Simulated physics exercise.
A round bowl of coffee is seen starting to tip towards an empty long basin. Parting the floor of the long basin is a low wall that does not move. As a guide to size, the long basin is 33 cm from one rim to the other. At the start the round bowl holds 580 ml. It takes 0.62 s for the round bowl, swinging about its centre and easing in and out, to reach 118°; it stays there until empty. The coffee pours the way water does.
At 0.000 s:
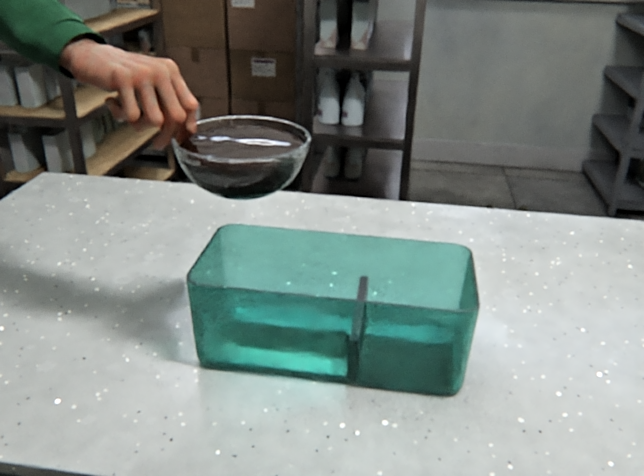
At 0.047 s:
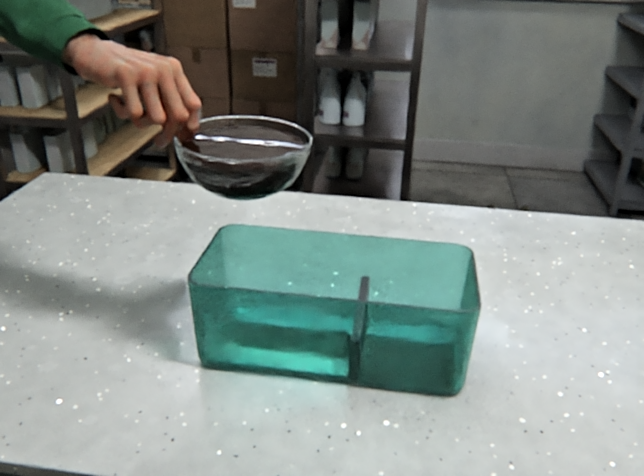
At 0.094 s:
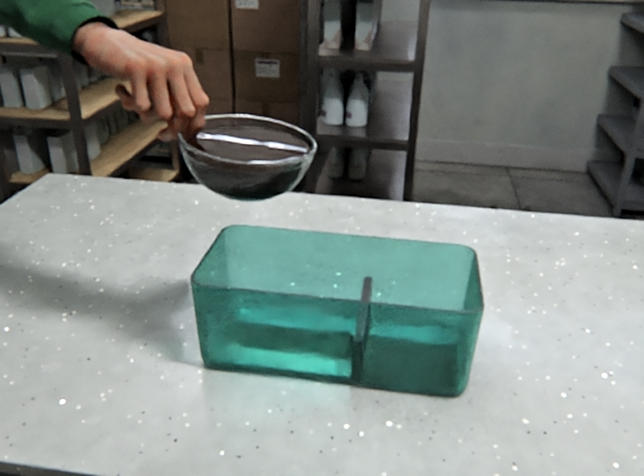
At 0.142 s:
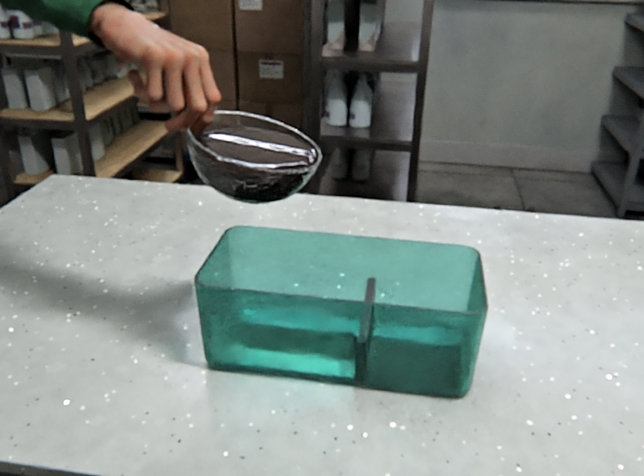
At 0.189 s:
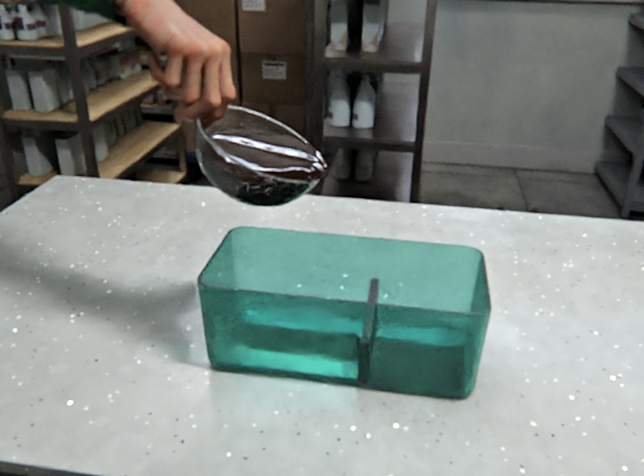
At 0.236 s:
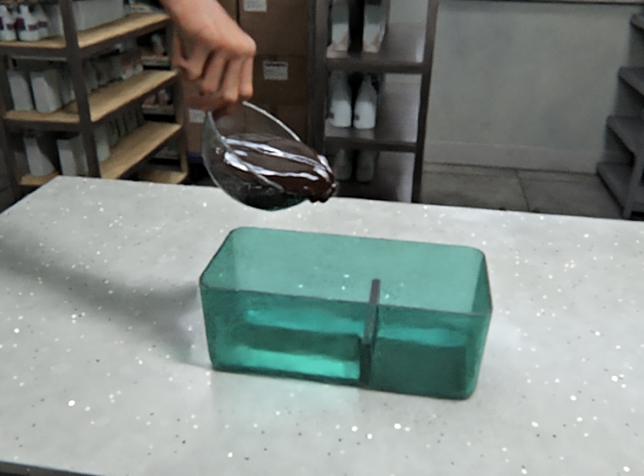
A hand in a green sleeve holds a clear round bowl of dark coffee by its left rim above a long translucent teal basin, which a low dark wall divides. The basin sits on a speckled pale table in a storeroom with shelves and boxes, seen from slightly above. The hand rises and moves right, tilting the bowl rightward, slowly then faster, until coffee reaches over its lowered lip, while the view drifts very slightly.
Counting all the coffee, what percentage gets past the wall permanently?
The share past the wall is about 12 per cent.
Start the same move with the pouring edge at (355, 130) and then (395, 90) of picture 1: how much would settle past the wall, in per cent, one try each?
Near 70 in a hundred on the first go and near 80 in a hundred on the second.
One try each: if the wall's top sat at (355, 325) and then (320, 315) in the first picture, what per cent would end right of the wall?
Try 1: 30 %; try 2: 70 %.
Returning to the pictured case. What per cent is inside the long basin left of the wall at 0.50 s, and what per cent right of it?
Around 72 on the left and around 12 on the right.
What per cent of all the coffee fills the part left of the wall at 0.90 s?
Near 82 in a hundred.
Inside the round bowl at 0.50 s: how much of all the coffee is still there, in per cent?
Roughly 1 percent.
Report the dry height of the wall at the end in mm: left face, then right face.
The left comes to roughly 44 mm and the right to roughly 58 mm.
By 0.50 s the tilt is 108° and 1 per cent is still to pour, 73 is left of the wall and 12 right of it.
By 0.70 s the tilt is 118° and 0 per cent is still to pour, 80 is left of the wall and 12 right of it.
By 0.90 s the tilt is 118° and 0 per cent is still to pour, 81 is left of the wall and 12 right of it.
By 1.12 s the tilt is 118° and 0 per cent is still to pour, 81 is left of the wall and 12 right of it.
At rest 81 per cent lies left of the wall, 12 right of it and 6 outside.
